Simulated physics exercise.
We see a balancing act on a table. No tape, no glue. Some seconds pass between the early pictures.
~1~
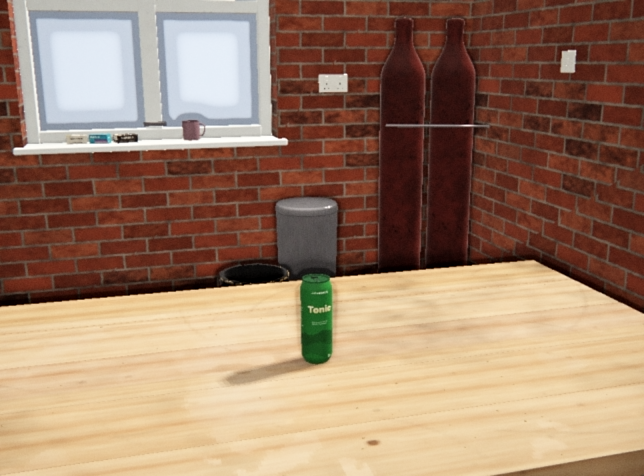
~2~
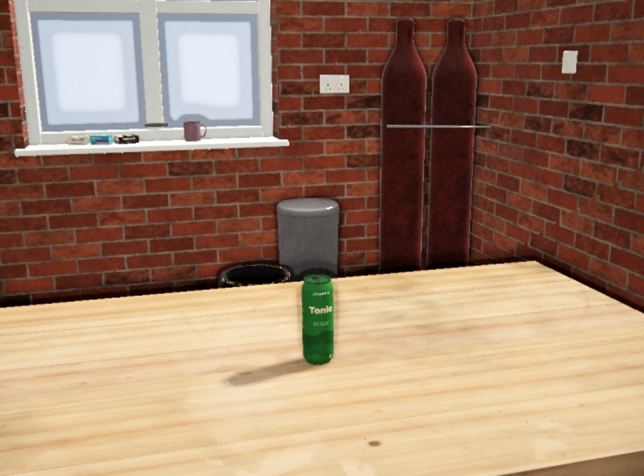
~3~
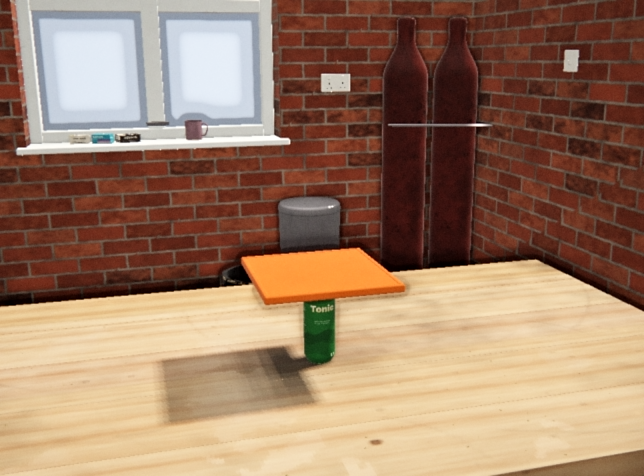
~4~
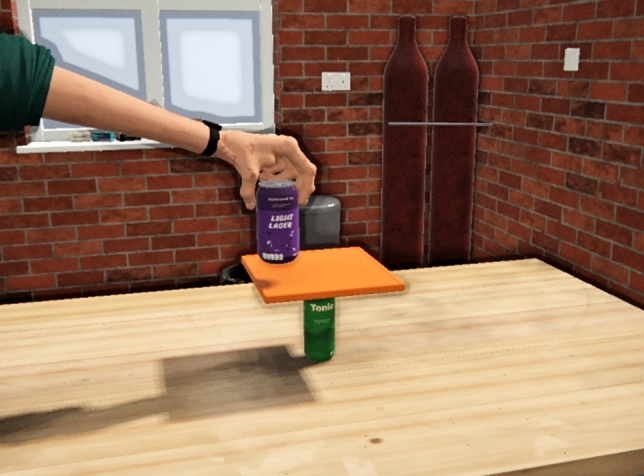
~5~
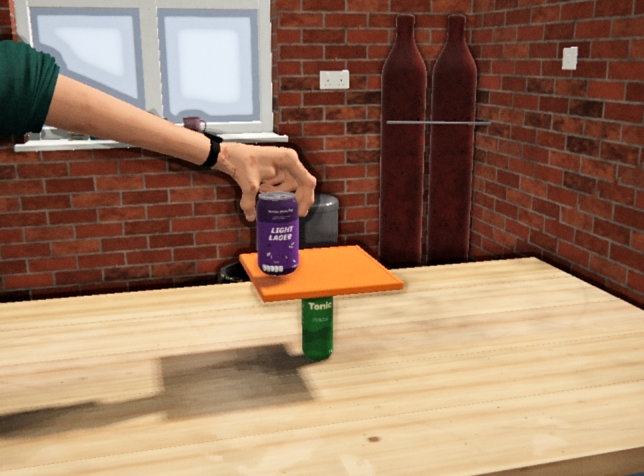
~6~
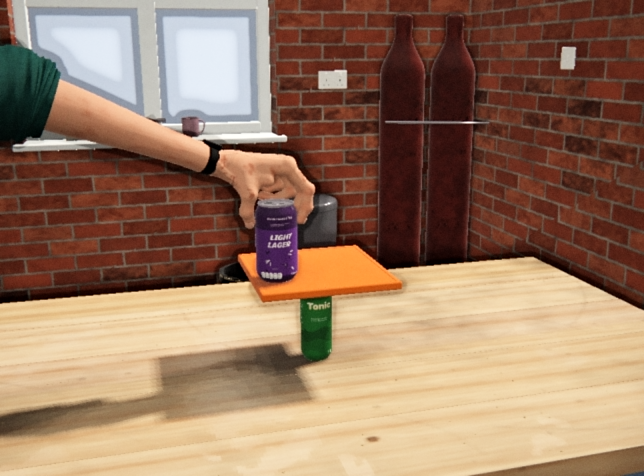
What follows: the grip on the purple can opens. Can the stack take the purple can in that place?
The stack comes apart.
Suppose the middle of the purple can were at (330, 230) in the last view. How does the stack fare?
Then it holds.
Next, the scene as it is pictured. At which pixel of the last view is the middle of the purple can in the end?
At about (232, 373).
Then, 0.40 s later than the last frame, purple can now fallen; orange lid on its side.
Then, 0.60 s later than the last frame, orange lid now fallen.
When it is over, fallen, purple can and orange lid; green can as before. End places, in pixels of the last picture, purple can near (232, 372). The stack gives way.
